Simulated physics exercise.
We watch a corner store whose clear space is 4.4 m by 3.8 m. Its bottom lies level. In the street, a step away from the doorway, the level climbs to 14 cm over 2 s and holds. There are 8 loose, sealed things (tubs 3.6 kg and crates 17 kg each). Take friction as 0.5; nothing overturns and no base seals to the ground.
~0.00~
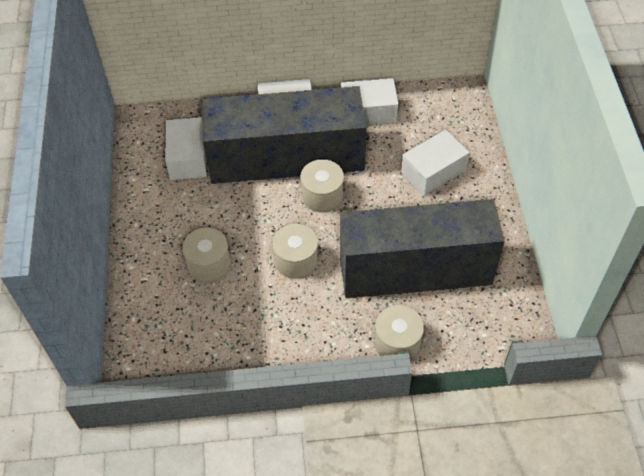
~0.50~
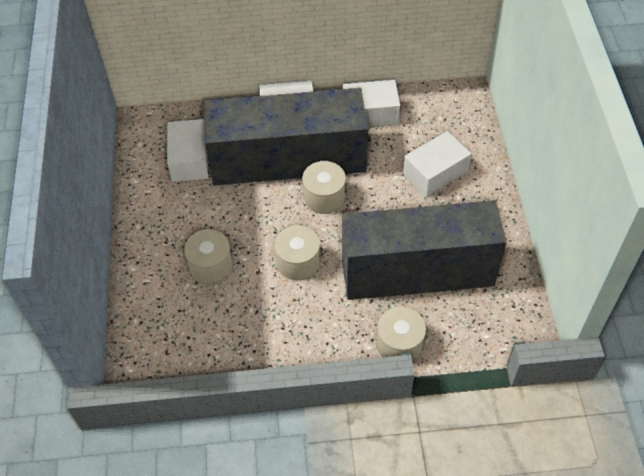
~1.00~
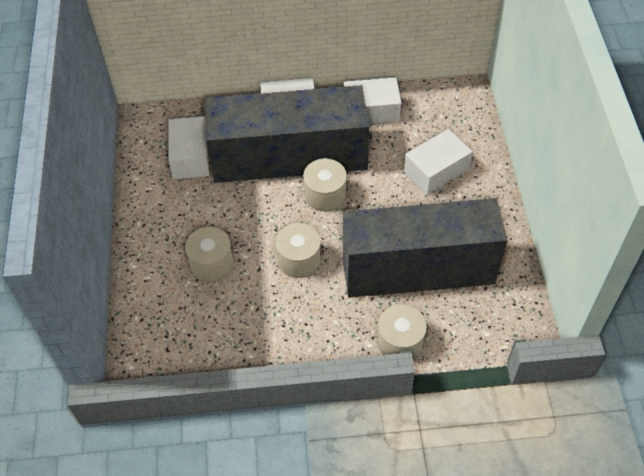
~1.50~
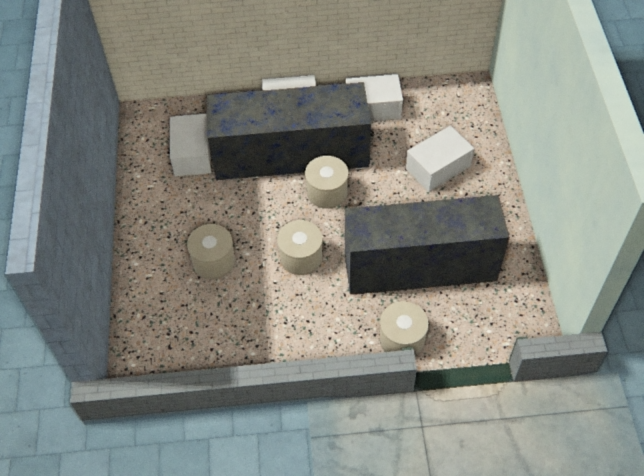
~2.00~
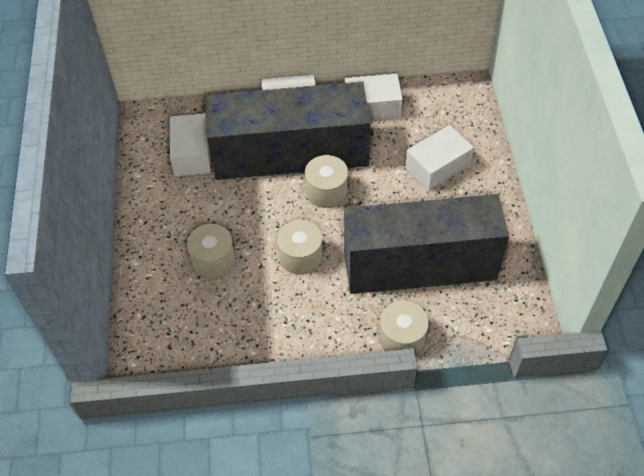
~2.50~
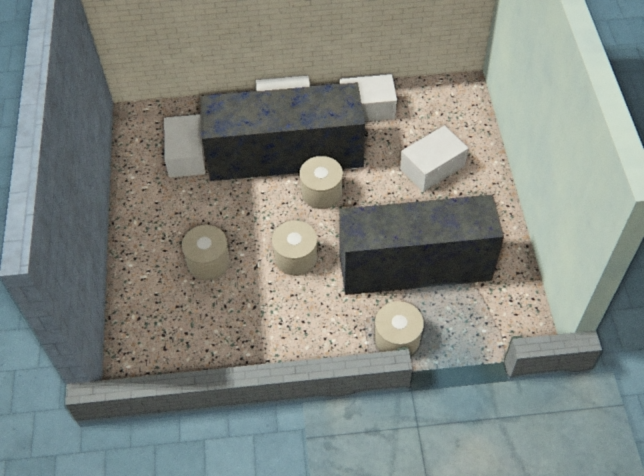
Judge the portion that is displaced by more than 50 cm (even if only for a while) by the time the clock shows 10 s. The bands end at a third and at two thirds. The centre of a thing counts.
That comes to less than a third.
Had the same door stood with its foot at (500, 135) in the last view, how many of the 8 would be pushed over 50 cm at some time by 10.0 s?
Then 4.
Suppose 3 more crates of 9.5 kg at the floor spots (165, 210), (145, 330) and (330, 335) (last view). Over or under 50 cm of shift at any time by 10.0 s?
In turn: Short of it, over, over.
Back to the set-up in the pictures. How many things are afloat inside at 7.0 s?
I count 1.
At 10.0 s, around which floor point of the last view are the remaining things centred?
At about (282, 180).
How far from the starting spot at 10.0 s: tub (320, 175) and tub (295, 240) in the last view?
In that order: 0 cm, 0 cm.
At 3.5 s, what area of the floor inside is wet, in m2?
Some 2.0 m2.
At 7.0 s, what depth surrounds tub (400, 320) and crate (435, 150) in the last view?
Roughly 4 and 2 cm.
After 3.5 s 0 of 8 are over 50 cm from their spots; 0 afloat.
After 4.5 s 1 of 8 are over 50 cm from their spots; 0 afloat.
After 7.0 s 1 of 8 are over 50 cm from their spots; 1 afloat.
After 10.0 s 1 of 8 are over 50 cm from their spots, and 1 have been at some point; 1 afloat.
